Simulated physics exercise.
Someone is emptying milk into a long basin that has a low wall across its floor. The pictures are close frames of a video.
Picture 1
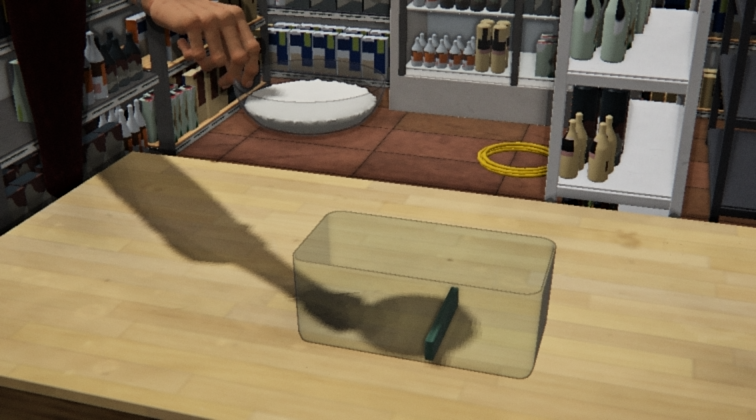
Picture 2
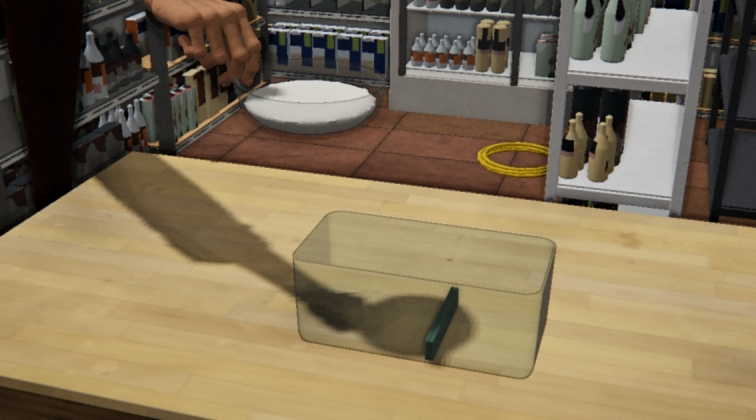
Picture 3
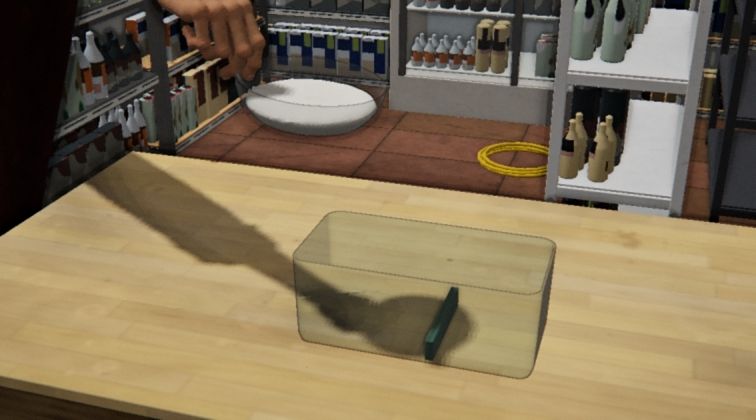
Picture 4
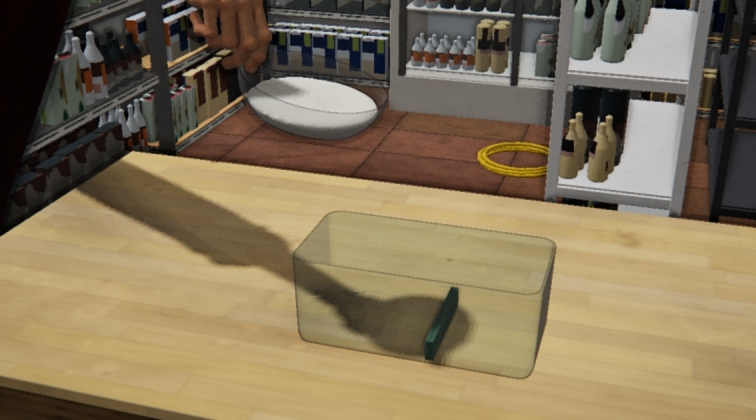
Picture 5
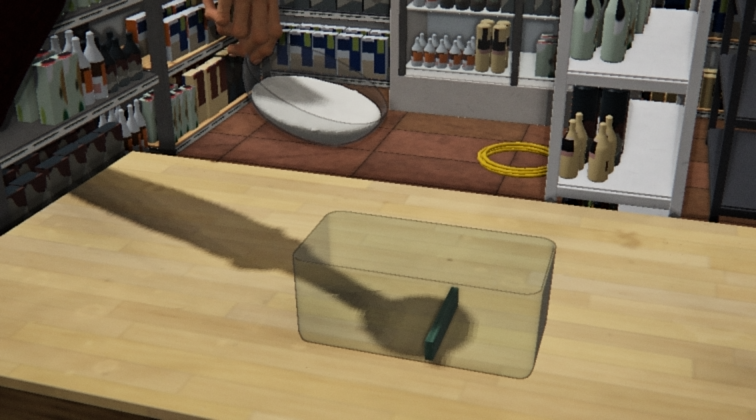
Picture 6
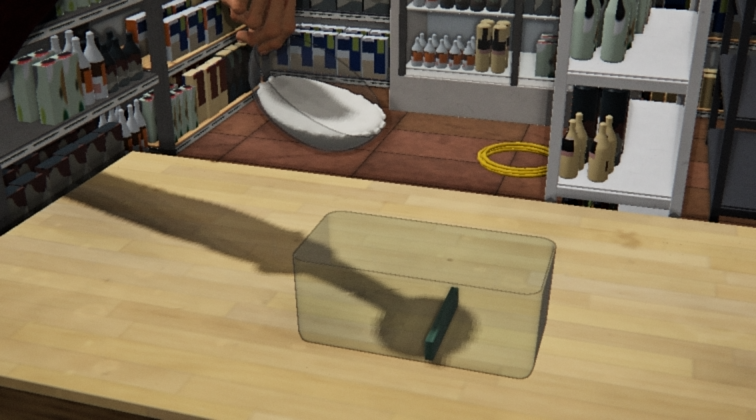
At first, a hand holds a wide white dish almost level behind a wooden table, where a clear long basin with a low dark green wall sits still. The dish then tilts gradually, its right side dipping lower, while the hand shifts slightly right and its shadow slides across the tabletop.
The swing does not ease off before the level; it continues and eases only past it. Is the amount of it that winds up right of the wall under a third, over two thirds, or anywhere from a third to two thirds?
I predict a little ends up right of the wall, short of one third.
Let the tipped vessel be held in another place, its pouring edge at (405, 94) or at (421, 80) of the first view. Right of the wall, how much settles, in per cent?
Start one gives close to 35 percent, start two close to 50 percent.
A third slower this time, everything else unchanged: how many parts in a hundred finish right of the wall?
I'd estimate about 15 percent ends up there.
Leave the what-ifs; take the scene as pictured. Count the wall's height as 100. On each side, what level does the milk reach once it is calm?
On the left it is 50 per cent, on the right 20.
A moment on, the tilt is 98° and 1 per cent is still to pour, 40 is left of the wall and 0 right of it.
Next, the tilt is 104° and 0 per cent is still to pour, 79 is left of the wall and 10 right of it.
Then the tilt is 104° and 1 per cent is still to pour, 70 is left of the wall and 16 right of it.
Later the tilt is 104° and 0 per cent is still to pour, 72 is left of the wall and 16 right of it.
In the end 72 per cent lies left of the wall, 17 right of it and 11 outside.
